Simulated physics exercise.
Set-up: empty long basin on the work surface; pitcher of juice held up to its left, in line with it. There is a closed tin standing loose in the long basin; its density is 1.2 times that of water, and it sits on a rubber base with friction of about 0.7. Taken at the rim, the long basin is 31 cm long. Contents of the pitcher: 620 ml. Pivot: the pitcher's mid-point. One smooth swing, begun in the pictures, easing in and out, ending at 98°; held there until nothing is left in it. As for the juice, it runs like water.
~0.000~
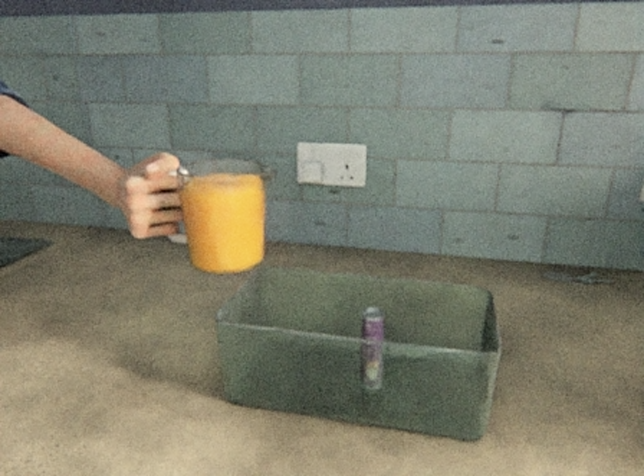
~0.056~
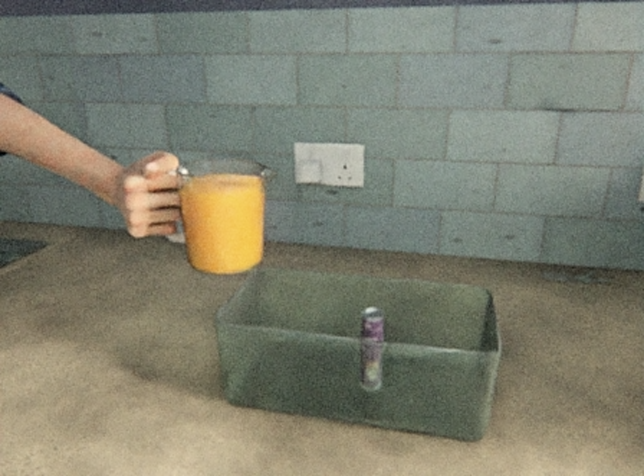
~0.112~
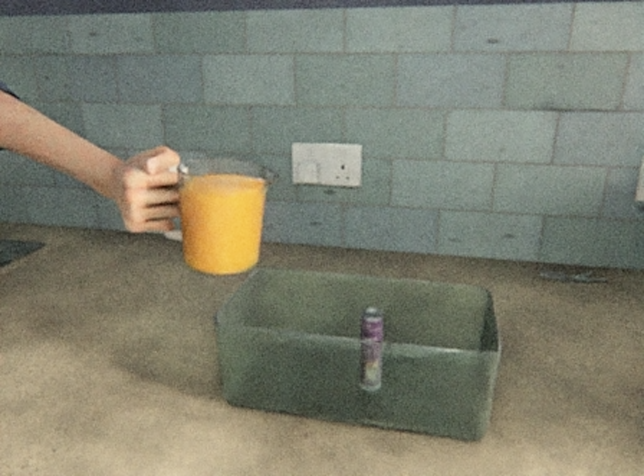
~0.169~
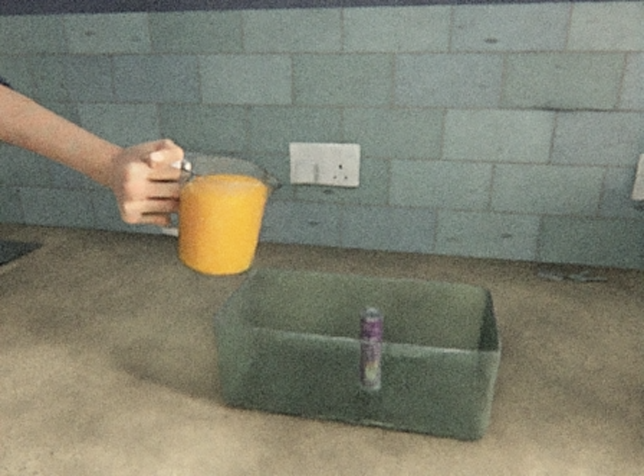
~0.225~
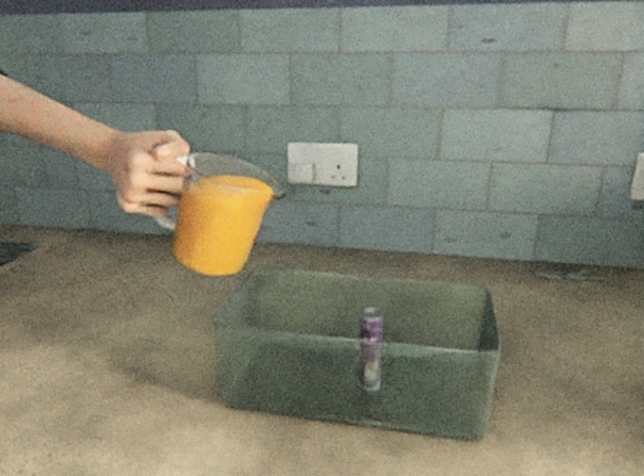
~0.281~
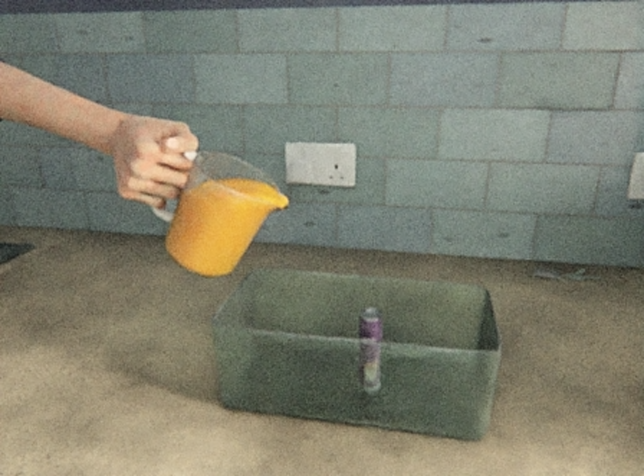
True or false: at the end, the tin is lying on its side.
False.
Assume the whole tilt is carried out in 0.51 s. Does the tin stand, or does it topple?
In that case the tin stays vertical.
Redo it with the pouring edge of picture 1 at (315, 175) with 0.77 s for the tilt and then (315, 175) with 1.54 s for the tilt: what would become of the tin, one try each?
First it tips over; then it tips over.
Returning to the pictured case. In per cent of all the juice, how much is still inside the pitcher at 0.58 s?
At that time about 64 in a hundred parts are still held.
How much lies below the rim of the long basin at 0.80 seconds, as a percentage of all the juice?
About 68 per cent.
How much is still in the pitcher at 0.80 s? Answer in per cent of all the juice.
About 20 % is still there.
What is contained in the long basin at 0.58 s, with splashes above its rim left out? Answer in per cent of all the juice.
Around 20 percent.
Then, 0.58 s in, the tilt is 84° and 64 per cent is still to pour; the tin stands where it began.
Then, 0.80 s in, the tilt is 98° and 21 per cent is still to pour; the tin stands where it began.
Then, 1.02 s in, the tilt is 98° and 5 per cent is still to pour; the tin stands where it began.
Then, 1.27 s in, the tilt is 98° and 1 per cent is still to pour; the tin stands where it began.
Finally, the tin stands where it began.
